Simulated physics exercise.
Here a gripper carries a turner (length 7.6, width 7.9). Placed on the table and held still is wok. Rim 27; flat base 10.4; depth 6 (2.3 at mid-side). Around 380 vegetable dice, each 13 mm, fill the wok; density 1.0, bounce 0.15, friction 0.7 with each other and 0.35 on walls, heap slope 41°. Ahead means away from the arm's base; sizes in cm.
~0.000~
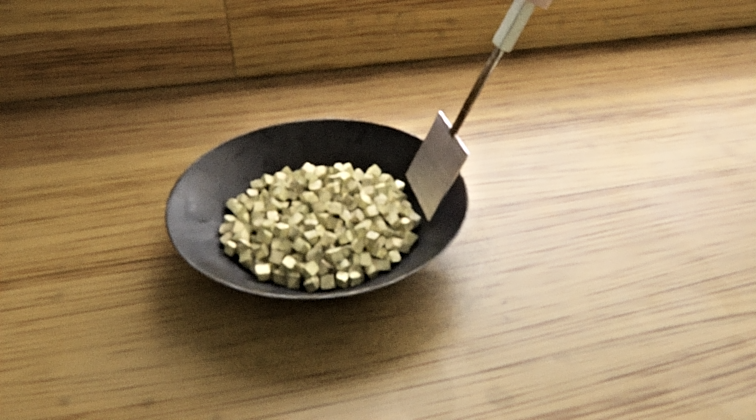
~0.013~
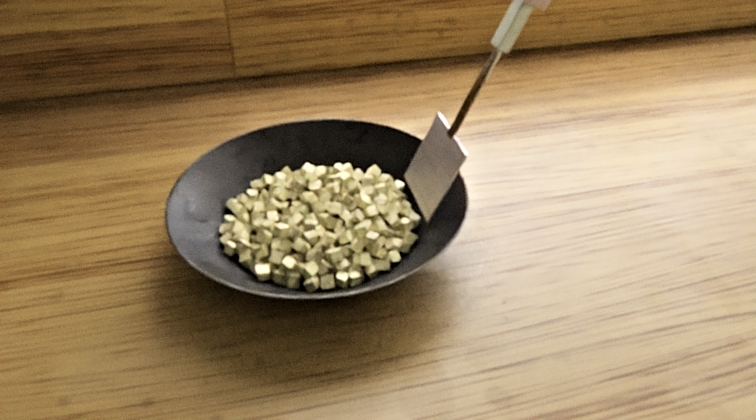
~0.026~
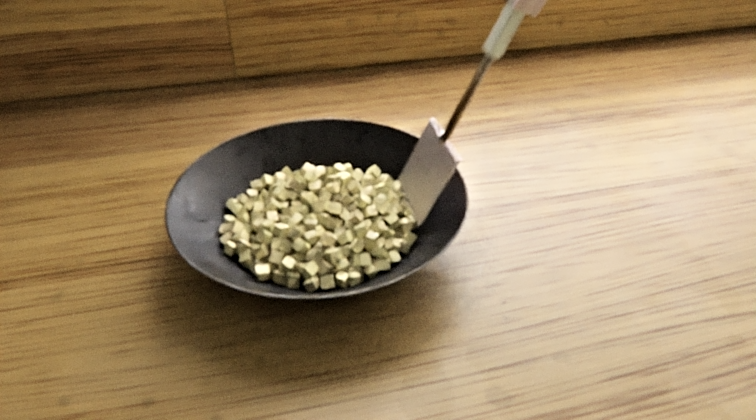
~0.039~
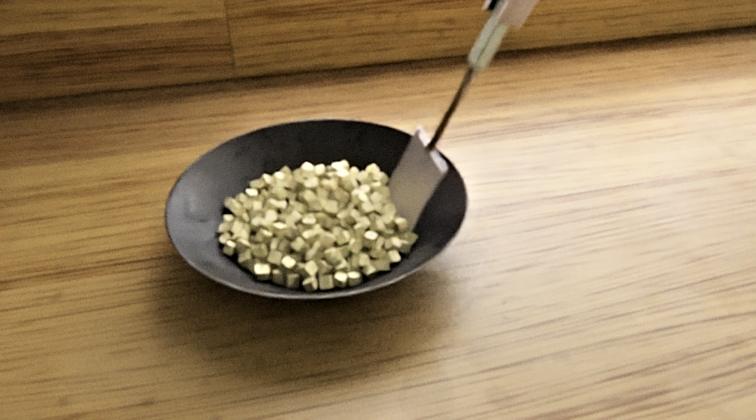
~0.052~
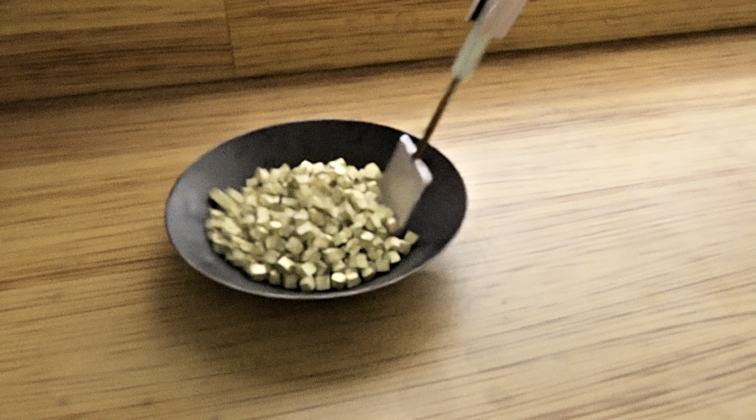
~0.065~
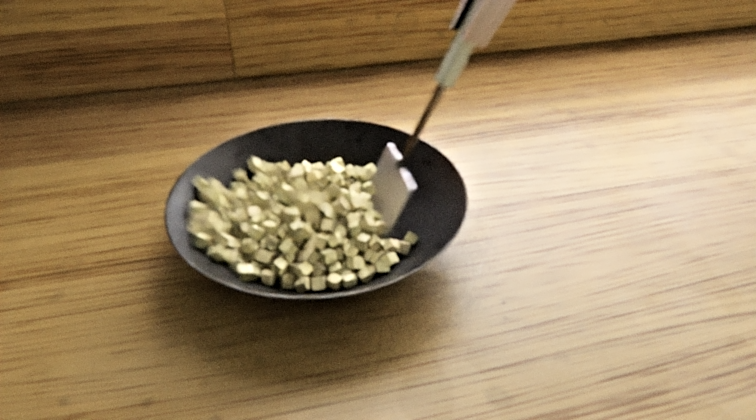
A turner held by a gripper starts at the right side of a dark wok filled with pale diced vegetables, barely moving at first. It then slides left and into the heap, pushing the dice toward the wok's left side, while the wok stays still on the wooden table.
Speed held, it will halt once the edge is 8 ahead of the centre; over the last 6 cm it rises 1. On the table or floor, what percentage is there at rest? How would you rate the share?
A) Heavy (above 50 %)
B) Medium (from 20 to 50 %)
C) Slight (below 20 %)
(A) Heavy (above 50 %).
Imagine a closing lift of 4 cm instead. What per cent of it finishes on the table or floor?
55 per cent.
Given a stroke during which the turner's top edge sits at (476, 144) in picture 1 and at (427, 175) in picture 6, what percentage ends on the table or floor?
Roughly 50 %.
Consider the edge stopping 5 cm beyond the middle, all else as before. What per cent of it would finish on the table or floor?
Near 25 per cent.
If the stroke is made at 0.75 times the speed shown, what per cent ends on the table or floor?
Something close to 50 per cent ends up on the table or floor.
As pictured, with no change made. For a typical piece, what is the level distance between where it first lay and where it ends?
Roughly 22 cm.
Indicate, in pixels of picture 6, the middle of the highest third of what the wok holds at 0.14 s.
(215, 201).
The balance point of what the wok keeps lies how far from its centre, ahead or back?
Some 3.0 cm ahead of the centre.
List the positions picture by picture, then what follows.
In the first frame, turner top edge at (454, 132), sloping 65°; upper third of the load around (321, 211), from x 225 to 415, top at y 170; 384 in the wok.
In the second frame, turner top edge at (452, 133), sloping 65°; upper third of the load around (321, 211), from x 225 to 415, top at y 170.
In the third frame, turner top edge at (445, 138), sloping 65°; upper third of the load around (321, 211), from x 225 to 410, top at y 170.
In the fourth frame, turner top edge at (431, 148), sloping 65°; upper third of the load around (320, 212), from x 225 to 410, top at y 170.
In the fifth frame, turner top edge at (416, 157), sloping 65°; upper third of the load around (305, 213), from x 215 to 410, top at y 165.
In the sixth frame, turner top edge at (401, 164), sloping 65°; upper third of the load around (283, 209), from x 195 to 410, top at y 165; 384 in the wok.
After 0.10 s, sloping 65°, highest piece 9 above the table; 375 in the wok, 9 on the blade or in flight.
After 0.14 s, sloping 65°, highest piece 11 above the table; 348 in the wok, 36 on the blade or in flight.
After 0.36 s, sloping 65°, highest piece 9 above the table; 165 in the wok, 122 on the table or floor, 97 on the blade or in flight.
After 1.41 s, sloping 65°, highest piece 7 above the table; 219 on the table or floor, 165 in the wok.
At rest, 219 on the table or floor, 165 in the wok. That is 57 % on the table or floor.
